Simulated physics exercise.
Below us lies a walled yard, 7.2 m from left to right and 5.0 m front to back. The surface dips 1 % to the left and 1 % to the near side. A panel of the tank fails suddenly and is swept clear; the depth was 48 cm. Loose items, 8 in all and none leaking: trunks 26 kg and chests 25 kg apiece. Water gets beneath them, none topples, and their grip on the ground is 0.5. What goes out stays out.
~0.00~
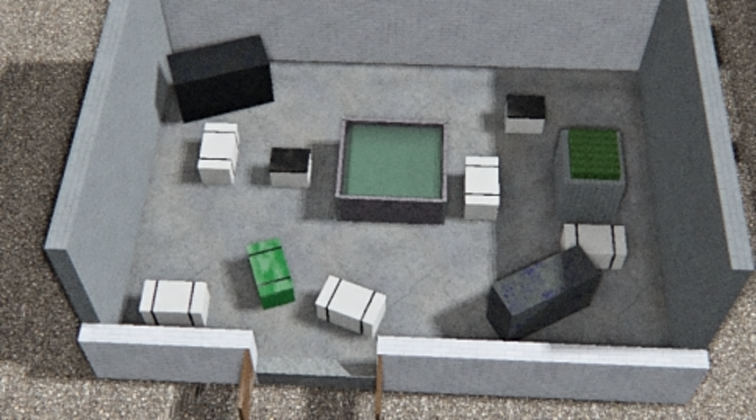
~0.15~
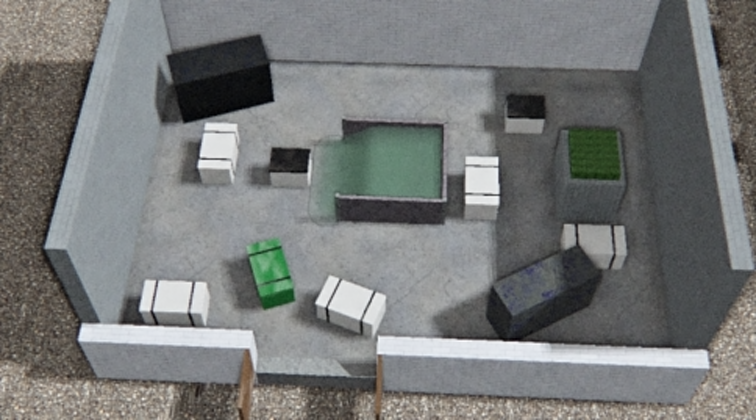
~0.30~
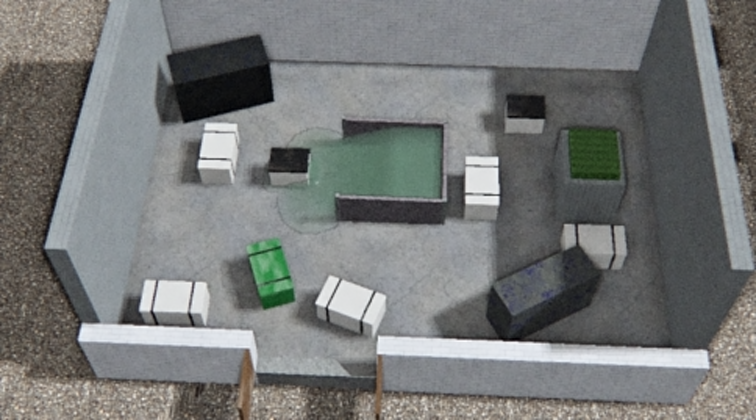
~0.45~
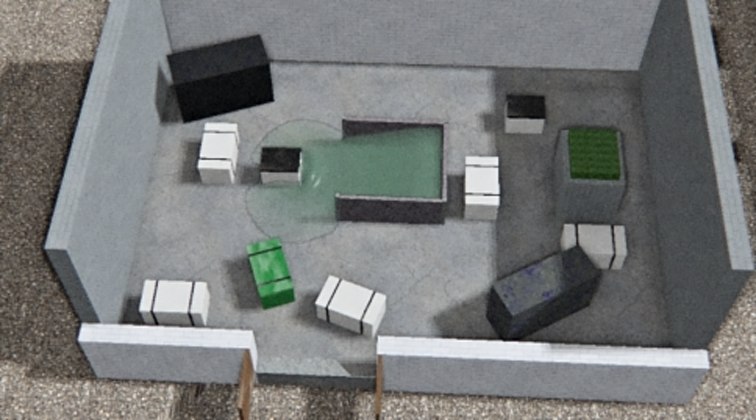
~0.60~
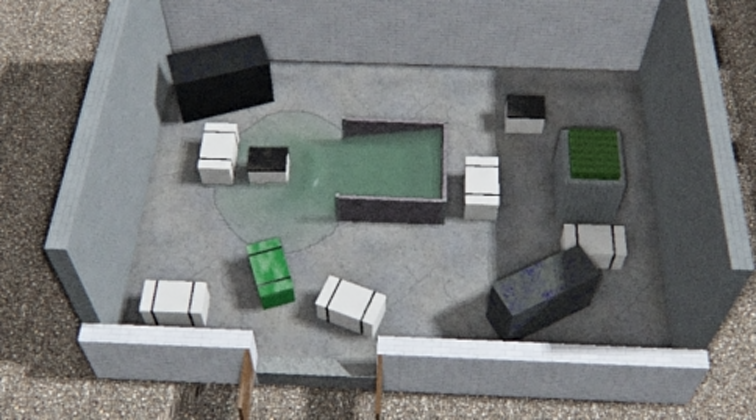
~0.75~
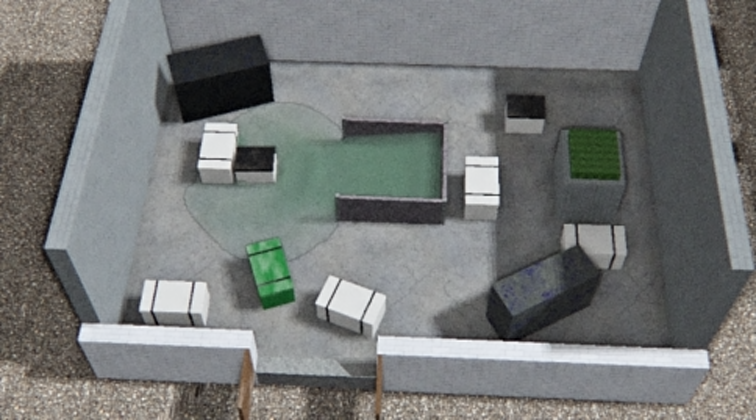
We see a walled yard with scattered boxes as the left side of a tank of greenish water disappears; water spreads leftward across the floor, and a small black-topped box slides left to a white one while the green trunk stays still.
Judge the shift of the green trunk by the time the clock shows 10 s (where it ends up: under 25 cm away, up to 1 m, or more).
Green trunk moves a short way.
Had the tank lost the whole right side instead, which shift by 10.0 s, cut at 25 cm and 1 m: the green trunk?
Then the green trunk stays put.
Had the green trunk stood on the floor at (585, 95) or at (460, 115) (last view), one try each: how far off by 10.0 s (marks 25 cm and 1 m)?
In turn: It barely shifts; it barely shifts.
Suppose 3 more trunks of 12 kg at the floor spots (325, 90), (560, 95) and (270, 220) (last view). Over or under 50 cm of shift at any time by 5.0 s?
In turn: Short of it, short of it, over.
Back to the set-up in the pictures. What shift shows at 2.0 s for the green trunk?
Roughly 0 cm by then.
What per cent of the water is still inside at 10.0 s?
Some 86 per cent remains.
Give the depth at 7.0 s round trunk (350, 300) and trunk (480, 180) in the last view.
Roughly 3 and 0 cm.
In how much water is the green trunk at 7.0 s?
Roughly 6 cm.
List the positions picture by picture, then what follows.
In the first picture, the green trunk at (270, 266) rests on the ground; water covers 1.8 m2; 0 of 8 have shifted.
In the second picture, the green trunk at (270, 266), on the bottom; 2.4 m2 under water; 0 of 8 have shifted.
In the third picture, the green trunk at (270, 266), on the bottom; water covers 3.1 m2; 0 of 8 have shifted.
In the fourth picture, the green trunk at (270, 266), on the bottom; 3.9 m2 under water; 1 of 8 have shifted.
In the fifth picture, the green trunk at (270, 266), on the bottom; water covers 4.9 m2; 1 of 8 have shifted.
In the sixth picture, the green trunk at (270, 266) rests on the ground; water covers 6.0 m2; 1 of 8 have shifted.
After 2.0 s the green trunk is near (270, 266), 0.0 m from its start, aground; 0 of 8 are out; 1 afloat.
After 4.5 s the green trunk is near (285, 260), 0.2 m from its start, aground; 0 of 8 are out; 1 afloat.
After 7.0 s the green trunk is near (304, 242), 0.6 m from its start, aground; 0 of 8 are out; 1 afloat.
After 10.0 s the green trunk is near (308, 240), 0.6 m from its start, aground; 0 of 8 are out; 0 afloat.
